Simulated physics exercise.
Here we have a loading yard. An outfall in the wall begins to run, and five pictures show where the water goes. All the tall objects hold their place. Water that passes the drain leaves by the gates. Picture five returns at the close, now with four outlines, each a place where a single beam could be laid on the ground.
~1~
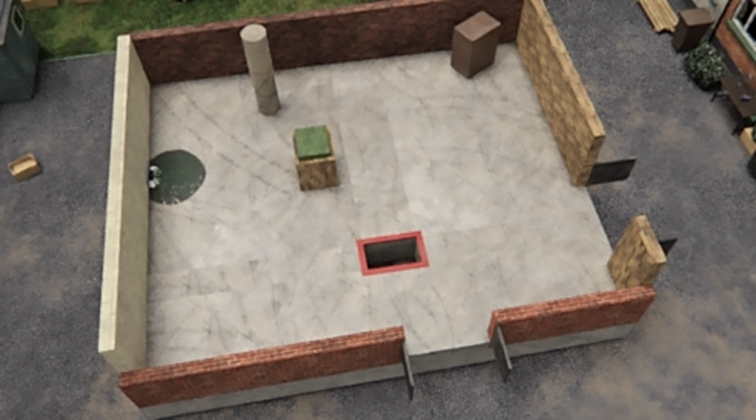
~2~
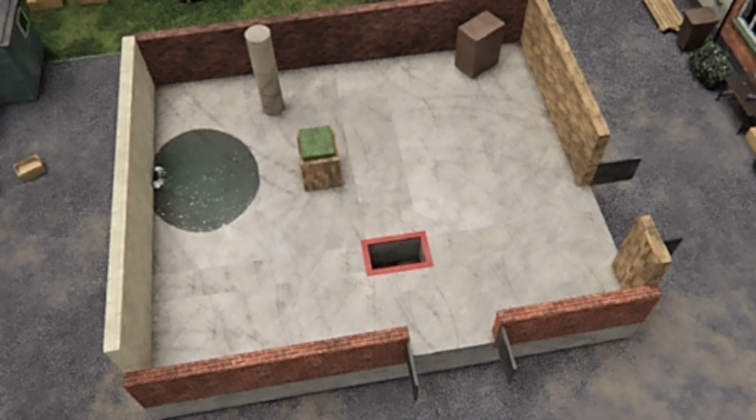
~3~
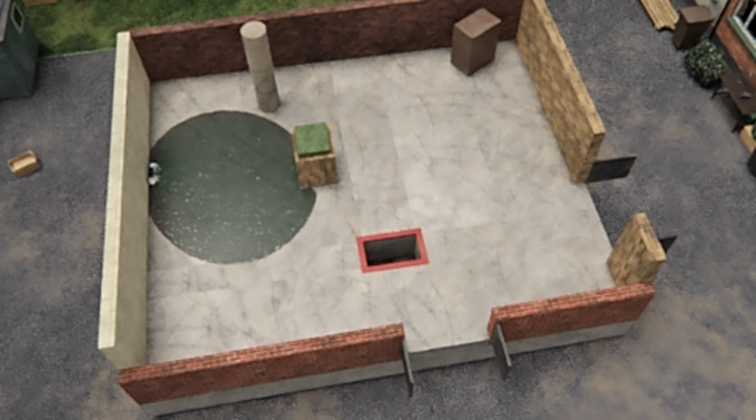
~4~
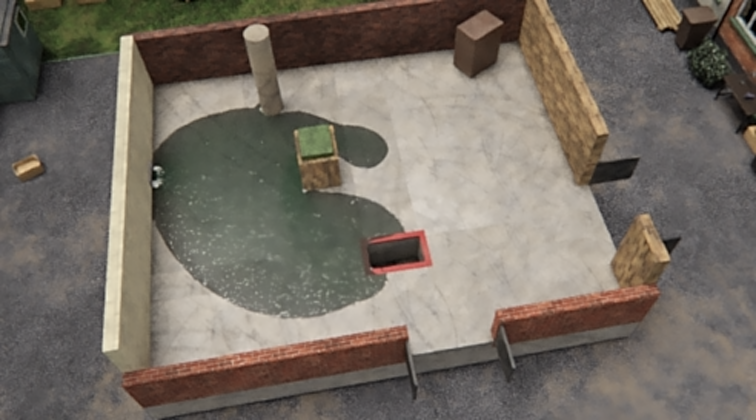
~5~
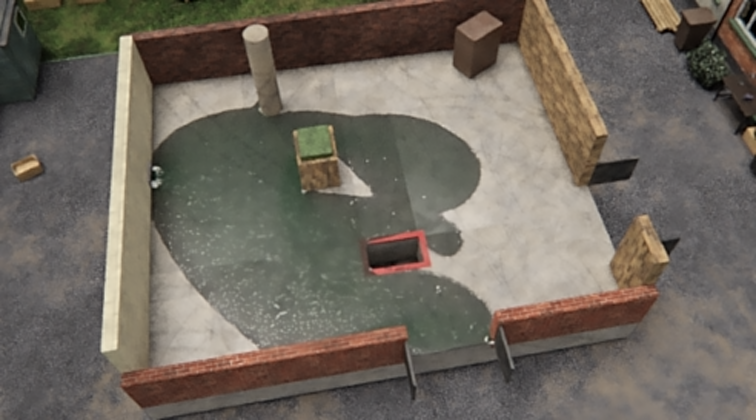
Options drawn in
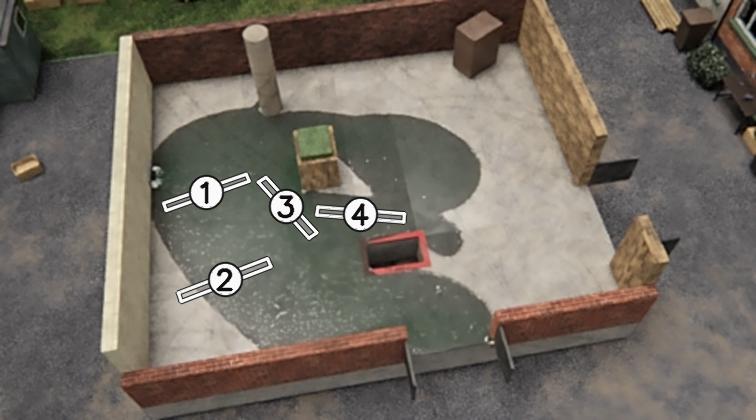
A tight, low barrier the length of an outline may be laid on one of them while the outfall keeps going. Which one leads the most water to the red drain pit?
2.
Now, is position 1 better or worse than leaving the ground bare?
Worse.
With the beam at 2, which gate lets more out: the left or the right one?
More leaves on the right.
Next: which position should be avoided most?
1.
On the marked copy, 1 from (164, 206) to (247, 177); 2 from (179, 297) to (269, 262); 3 from (262, 179) to (312, 235); 4 from (317, 210) to (404, 217).
For position 1, about 10 % of the stream runs into the red drain pit, about 89 % out by the gates.
For position 2, about 36 % of the stream runs into the red drain pit, about 64 % out by the gates.
For position 3, about 21 % of the stream runs into the red drain pit, about 79 % out by the gates.
For position 4, about 19 % of the stream runs into the red drain pit, about 81 % out by the gates.
